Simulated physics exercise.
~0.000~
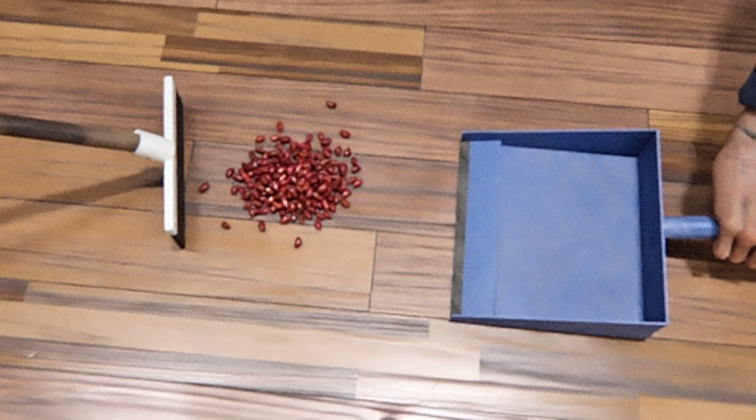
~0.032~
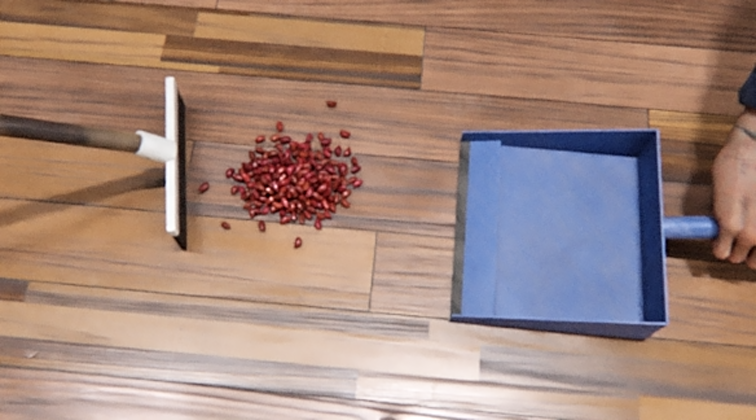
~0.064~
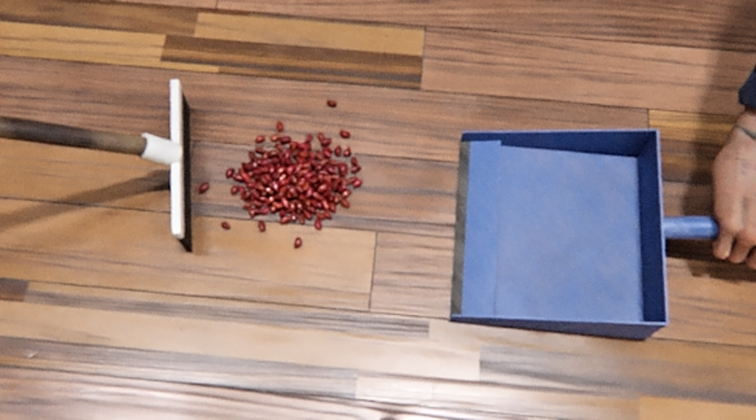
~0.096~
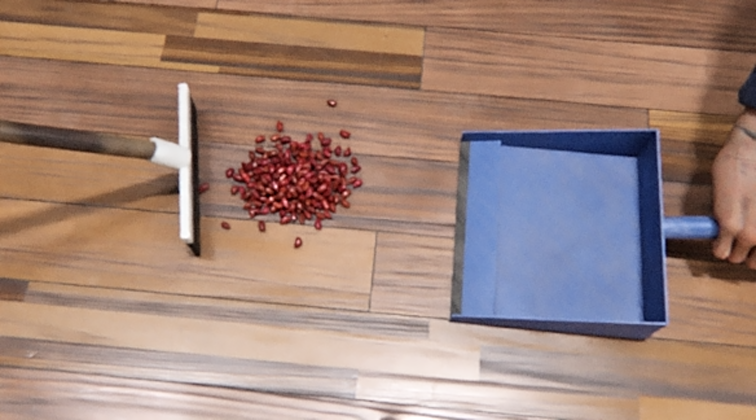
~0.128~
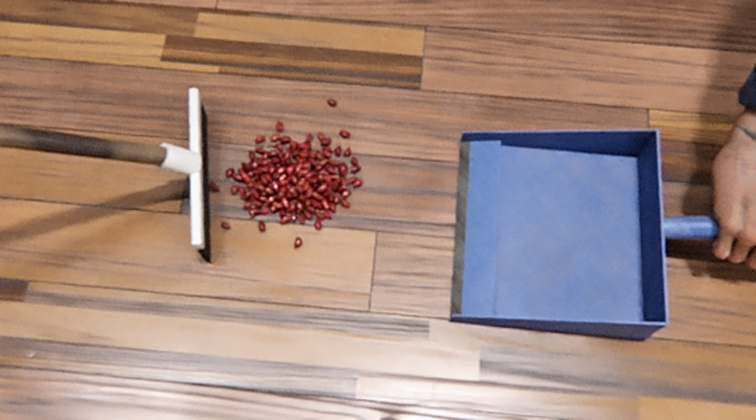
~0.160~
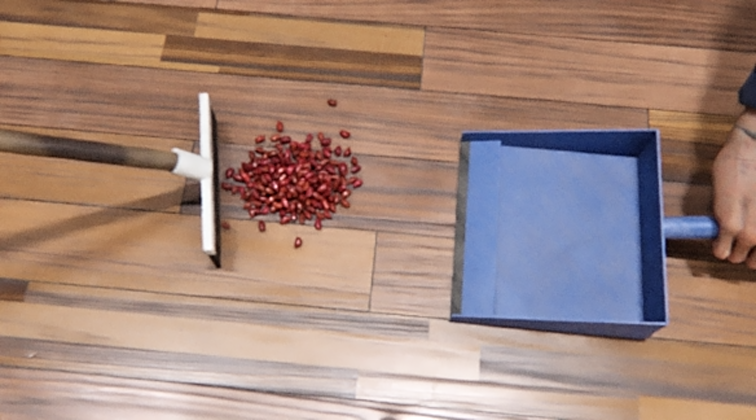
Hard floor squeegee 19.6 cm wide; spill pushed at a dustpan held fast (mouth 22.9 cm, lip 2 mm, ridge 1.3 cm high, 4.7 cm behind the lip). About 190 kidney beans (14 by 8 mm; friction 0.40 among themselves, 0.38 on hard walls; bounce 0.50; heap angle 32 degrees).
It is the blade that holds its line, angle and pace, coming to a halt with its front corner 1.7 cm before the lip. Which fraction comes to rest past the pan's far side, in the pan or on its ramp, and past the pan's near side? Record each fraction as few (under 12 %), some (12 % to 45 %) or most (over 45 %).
Recorded: Far side few; pan few; near side few.
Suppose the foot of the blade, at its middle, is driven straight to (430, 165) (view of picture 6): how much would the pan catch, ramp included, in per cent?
Share caught: Approx. 25 %.
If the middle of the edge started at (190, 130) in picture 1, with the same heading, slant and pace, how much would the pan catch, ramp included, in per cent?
Close to 15 in a hundred.
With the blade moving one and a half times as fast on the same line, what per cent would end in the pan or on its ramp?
In that case some 10 per cent.
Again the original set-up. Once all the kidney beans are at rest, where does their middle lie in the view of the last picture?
Roughly (417, 192).
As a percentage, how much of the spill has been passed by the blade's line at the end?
Some 45 percent of it.
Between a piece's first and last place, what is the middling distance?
That distance is around 14 cm.
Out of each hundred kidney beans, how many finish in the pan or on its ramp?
I reckon around 5 in a hundred.
After 0.45 s, middle of the blade 17 cm from the lip; 0 % over the lip, far side 5 %, near side 0 %.
Then, at 0.65 s, middle of the blade 8 cm from the lip; 0 % over the lip, far side 5 %, near side 0 %.
After 0.96 s, middle of the blade 4 cm from the lip; 5 % over the lip, far side 5 %, near side 0 %.
In the end, at 1.3 s, far side 5 %, pan 5 %, near side 0 %, in front of the lip or behind the blade 90 %.
